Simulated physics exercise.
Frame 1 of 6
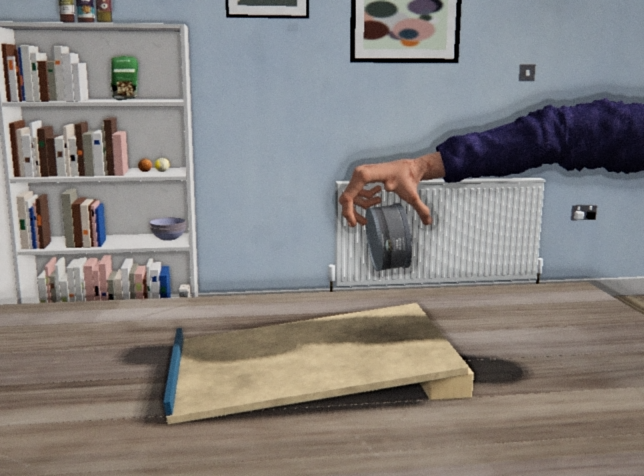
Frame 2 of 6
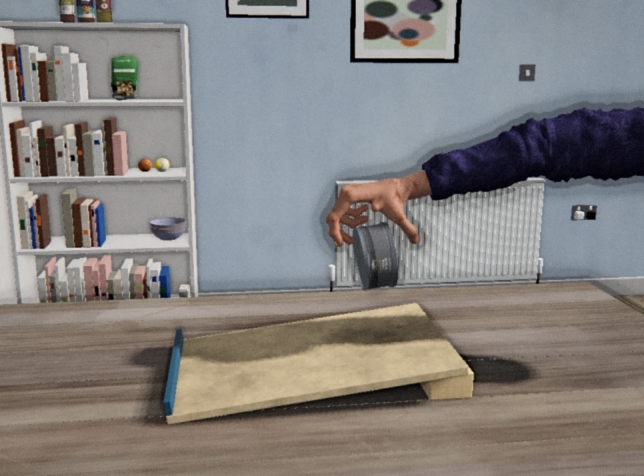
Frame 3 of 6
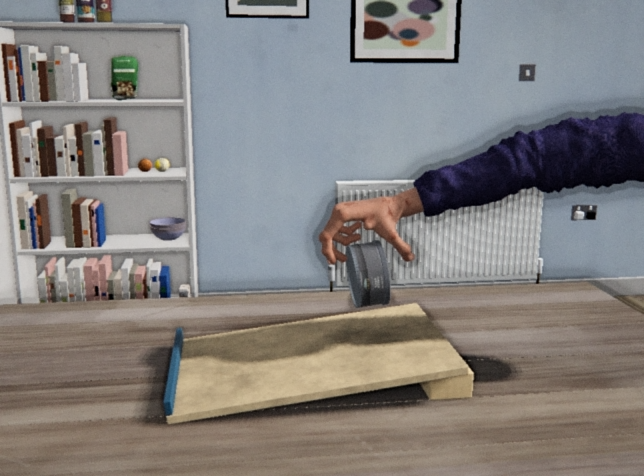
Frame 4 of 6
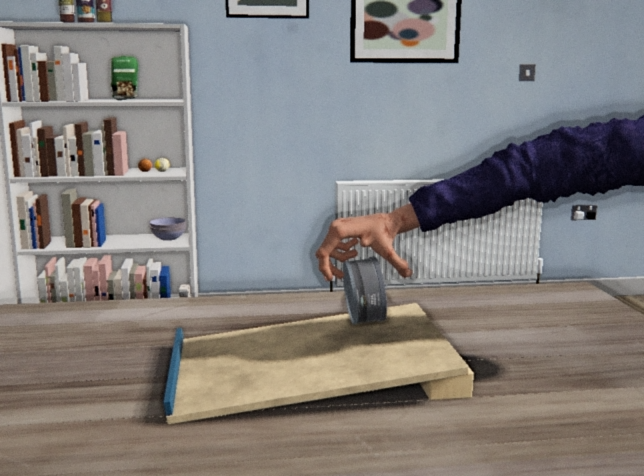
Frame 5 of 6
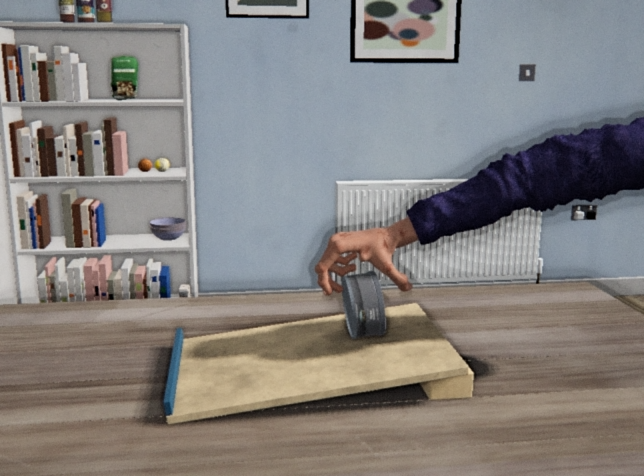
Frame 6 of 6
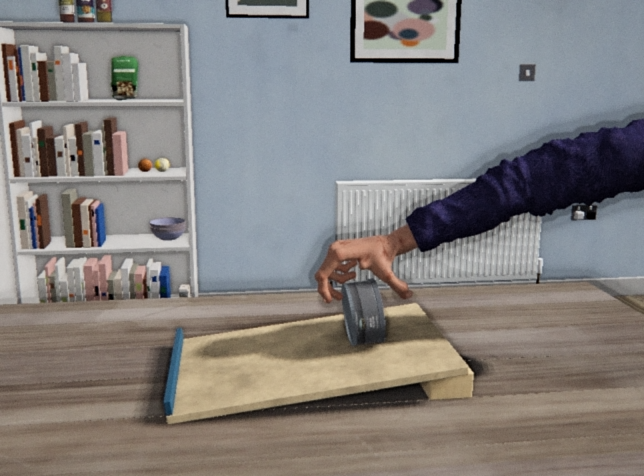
The clip shows a hand in a dark purple sleeve lowering a round grey tub, moving slightly left and down, onto a sloping wooden board with a blue strip at its left end, the fingers staying around the tub.
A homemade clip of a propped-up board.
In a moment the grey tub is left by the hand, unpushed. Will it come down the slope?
No, it stays.
Then, 0.20 s after the last picture, nothing has stirred.
Then, 0.50 s after the last picture, grey tub resting near (363, 313).
At rest, it is in place. Seen from the same camera at the end, grey tub near (363, 313). The grey tub keeps its place.
